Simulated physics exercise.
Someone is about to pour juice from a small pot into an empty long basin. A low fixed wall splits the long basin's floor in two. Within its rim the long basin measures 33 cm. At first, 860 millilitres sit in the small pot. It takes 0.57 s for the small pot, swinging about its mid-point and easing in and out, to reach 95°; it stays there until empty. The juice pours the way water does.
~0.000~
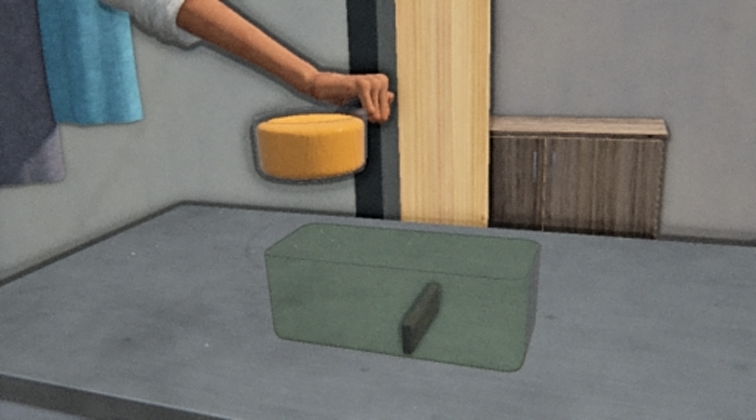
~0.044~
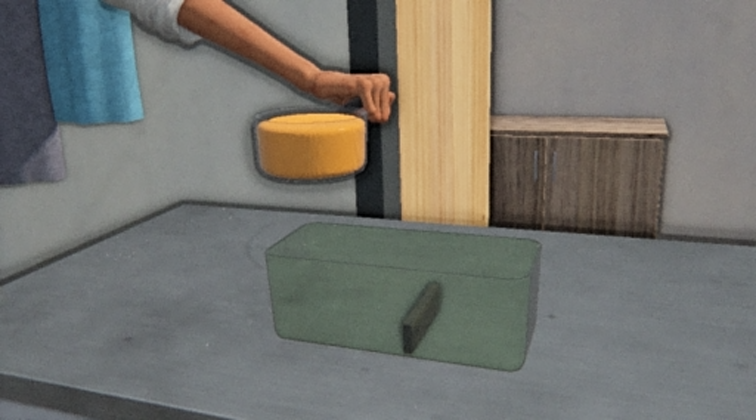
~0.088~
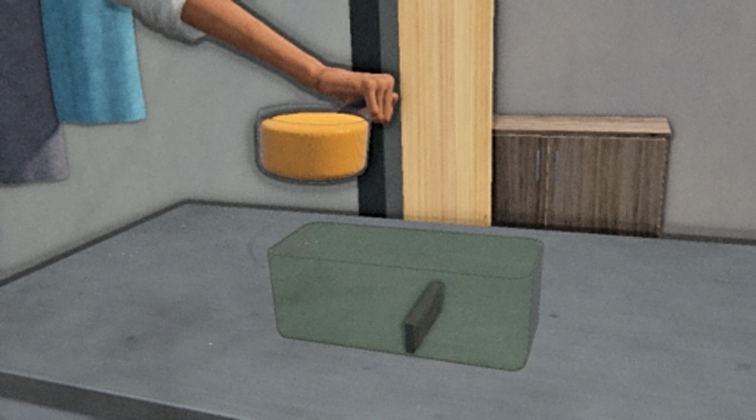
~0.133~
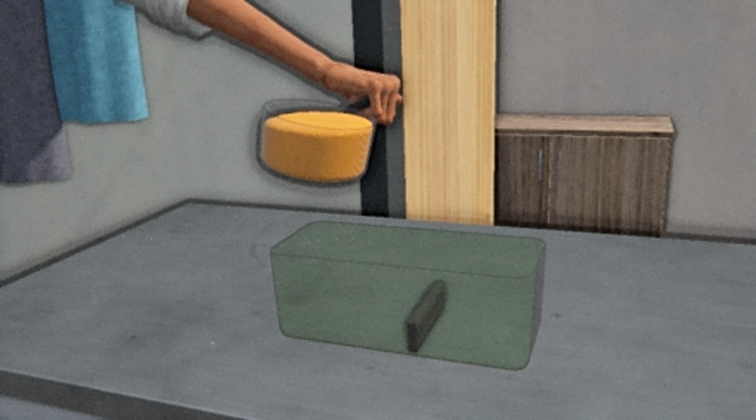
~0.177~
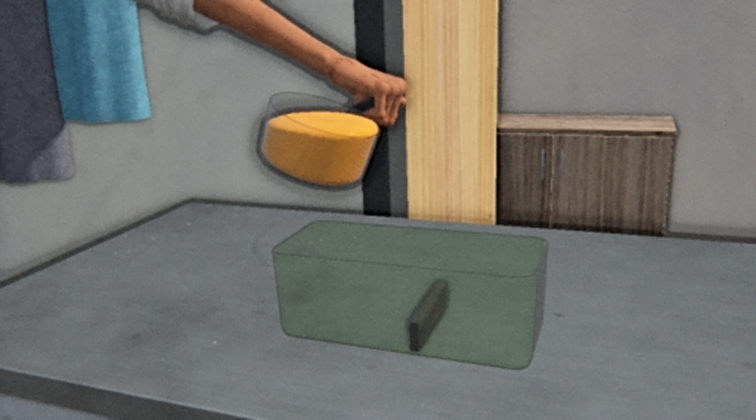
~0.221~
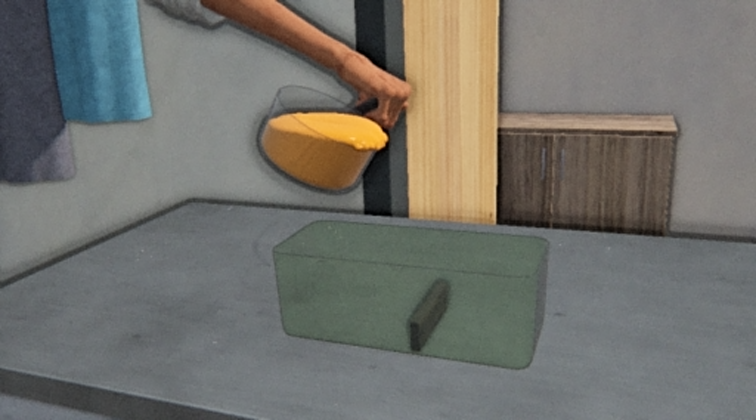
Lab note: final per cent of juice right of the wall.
Approx. 33 %.
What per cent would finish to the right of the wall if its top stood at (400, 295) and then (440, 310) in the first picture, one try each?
It comes to 65 per cent, and then 15 per cent.
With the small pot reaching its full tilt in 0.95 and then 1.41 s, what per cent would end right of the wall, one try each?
Try 1: 50 %; try 2: 50 %.
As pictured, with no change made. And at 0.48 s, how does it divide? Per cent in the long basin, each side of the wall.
About 14 % left, 14 % right.
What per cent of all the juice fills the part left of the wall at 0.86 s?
56 %.
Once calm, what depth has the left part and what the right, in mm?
24 mm left, 16 mm right.
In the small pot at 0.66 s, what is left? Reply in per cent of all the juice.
About 9 per cent.
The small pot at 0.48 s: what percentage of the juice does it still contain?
32 %.
By 0.48 s the tilt is 89° and 31 per cent is still to pour, 13 is left of the wall and 14 right of it.
By 0.66 s the tilt is 95° and 9 per cent is still to pour, 48 is left of the wall and 36 right of it.
By 0.86 s the tilt is 95° and 3 per cent is still to pour, 57 is left of the wall and 33 right of it.
By 1.07 s the tilt is 95° and 1 per cent is still to pour, 63 is left of the wall and 33 right of it.
At rest 64 per cent lies left of the wall, 33 right of it and 3 outside.
